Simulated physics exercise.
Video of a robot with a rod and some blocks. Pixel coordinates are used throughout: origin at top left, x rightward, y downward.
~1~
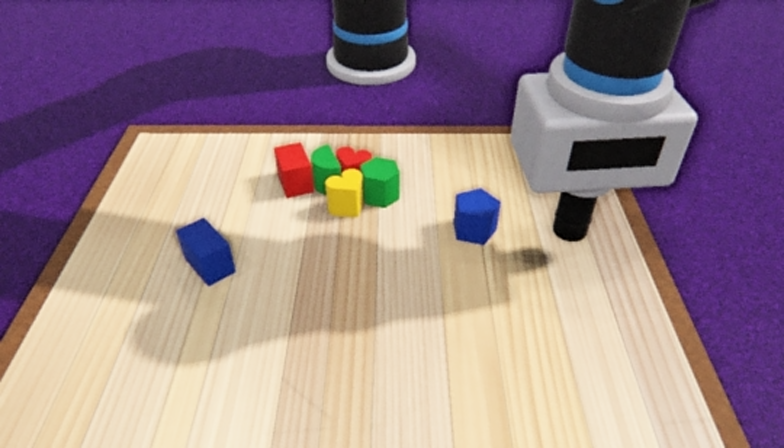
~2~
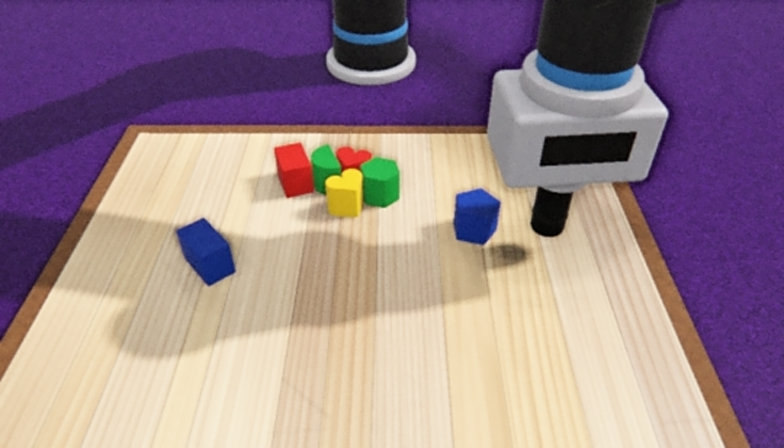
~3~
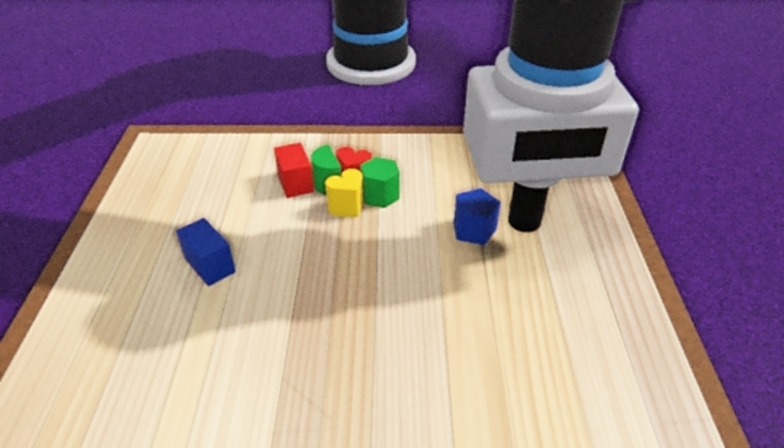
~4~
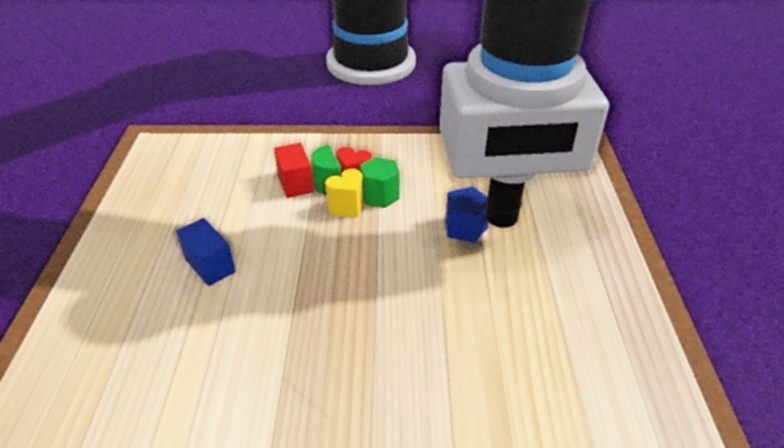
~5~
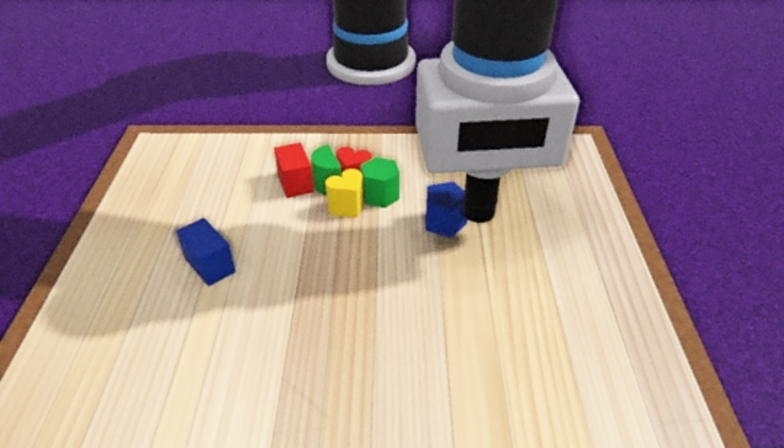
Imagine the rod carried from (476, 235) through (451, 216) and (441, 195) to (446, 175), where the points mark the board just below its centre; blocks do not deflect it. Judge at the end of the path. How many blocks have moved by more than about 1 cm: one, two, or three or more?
In total, one block gets moved by over 1 cm.
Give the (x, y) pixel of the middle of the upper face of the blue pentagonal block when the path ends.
Most likely (410, 178).
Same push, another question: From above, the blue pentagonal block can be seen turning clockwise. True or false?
The statement is false.
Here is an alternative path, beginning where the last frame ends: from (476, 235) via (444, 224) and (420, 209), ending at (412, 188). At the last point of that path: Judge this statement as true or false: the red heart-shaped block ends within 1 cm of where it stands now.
False - the claim does not hold.
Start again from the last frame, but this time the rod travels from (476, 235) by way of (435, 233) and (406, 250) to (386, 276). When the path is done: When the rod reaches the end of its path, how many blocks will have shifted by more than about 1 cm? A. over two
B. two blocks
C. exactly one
Answer: C.
The first path, step by step. One third of the way, rod at (453, 195); blue pentagonal block at (418, 183), turned 30° anticlockwise.
Two thirds of the way, rod at (442, 174); red heart-shaped block at (350, 154); green six-sided block at (375, 166); blue pentagonal block at (410, 178), turned 50° anticlockwise.
At the end, rod at (447, 154); red heart-shaped block at (350, 154); green six-sided block at (375, 166); blue pentagonal block at (410, 178), turned 50° anticlockwise.
